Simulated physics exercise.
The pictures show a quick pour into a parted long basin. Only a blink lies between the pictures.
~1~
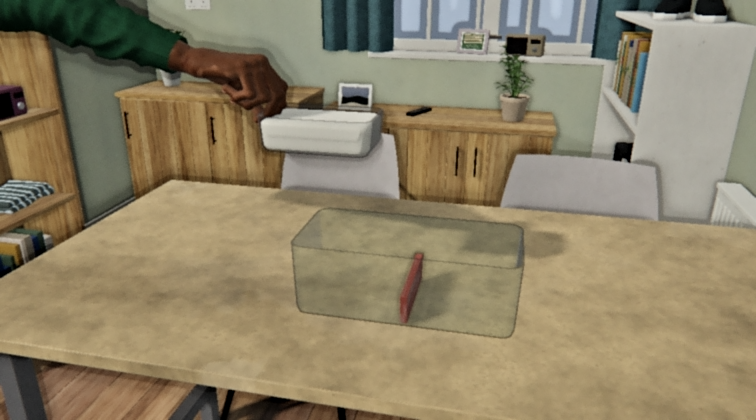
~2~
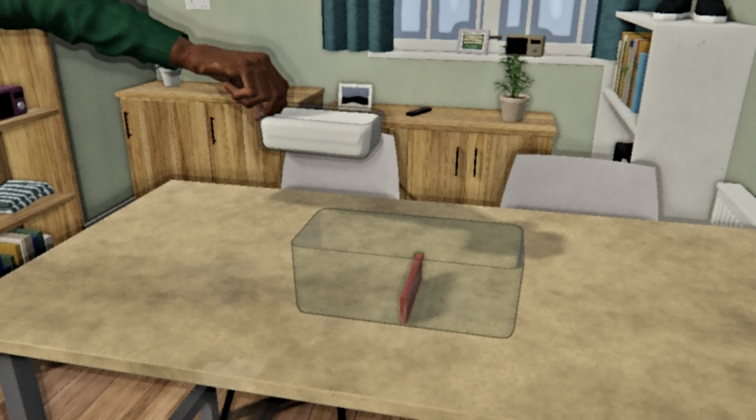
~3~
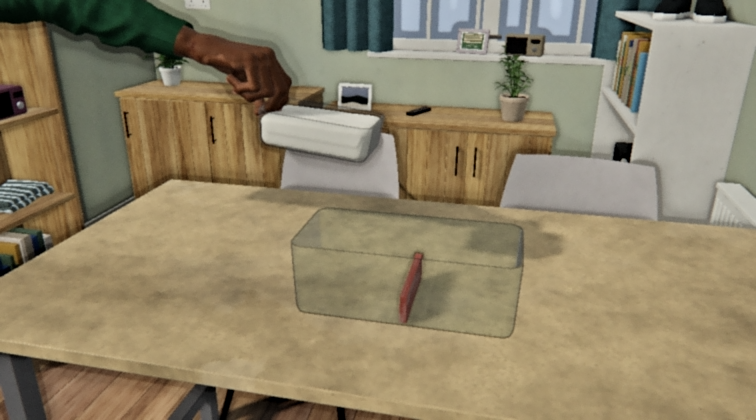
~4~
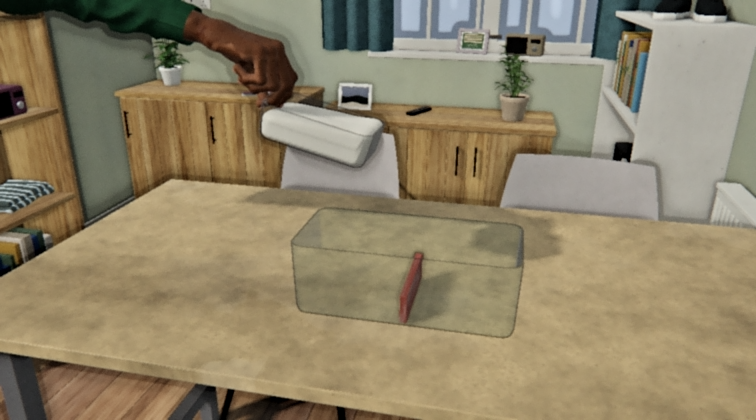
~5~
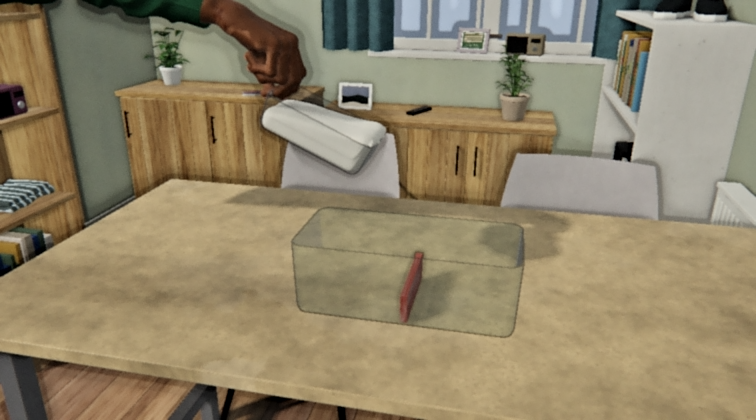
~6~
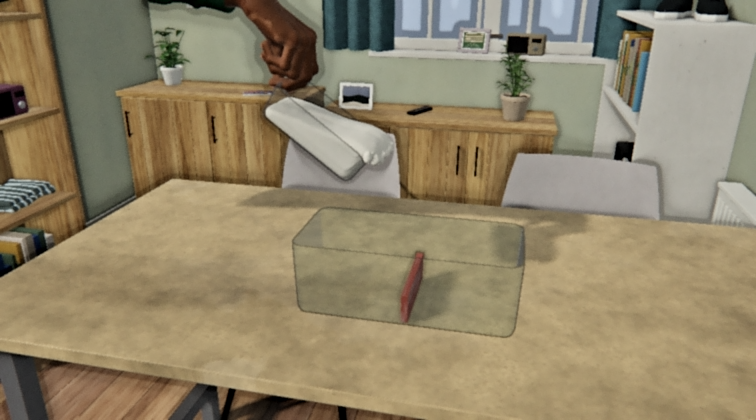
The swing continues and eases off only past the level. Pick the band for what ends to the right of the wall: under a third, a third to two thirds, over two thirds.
It comes to from a third to two thirds.
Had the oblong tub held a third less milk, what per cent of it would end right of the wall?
It comes to 20 per cent or so.
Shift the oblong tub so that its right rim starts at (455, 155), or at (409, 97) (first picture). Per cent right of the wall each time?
In turn 80 and 70 in a hundred.
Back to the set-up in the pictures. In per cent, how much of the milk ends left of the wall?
Roughly 50 in a hundred.
A moment on, the oblong tub is tipped right over and 5 per cent is still to pour, 28 is left of the wall and 39 right of it.
Next, the oblong tub is tipped right over and 0 per cent is still to pour, 45 is left of the wall and 40 right of it.
Then the oblong tub is tipped right over and 0 per cent is still to pour, 50 is left of the wall and 44 right of it.
Later the oblong tub is tipped right over and 0 per cent is still to pour, 50 is left of the wall and 44 right of it.
At rest 50 per cent lies left of the wall, 44 right of it and 5 outside.
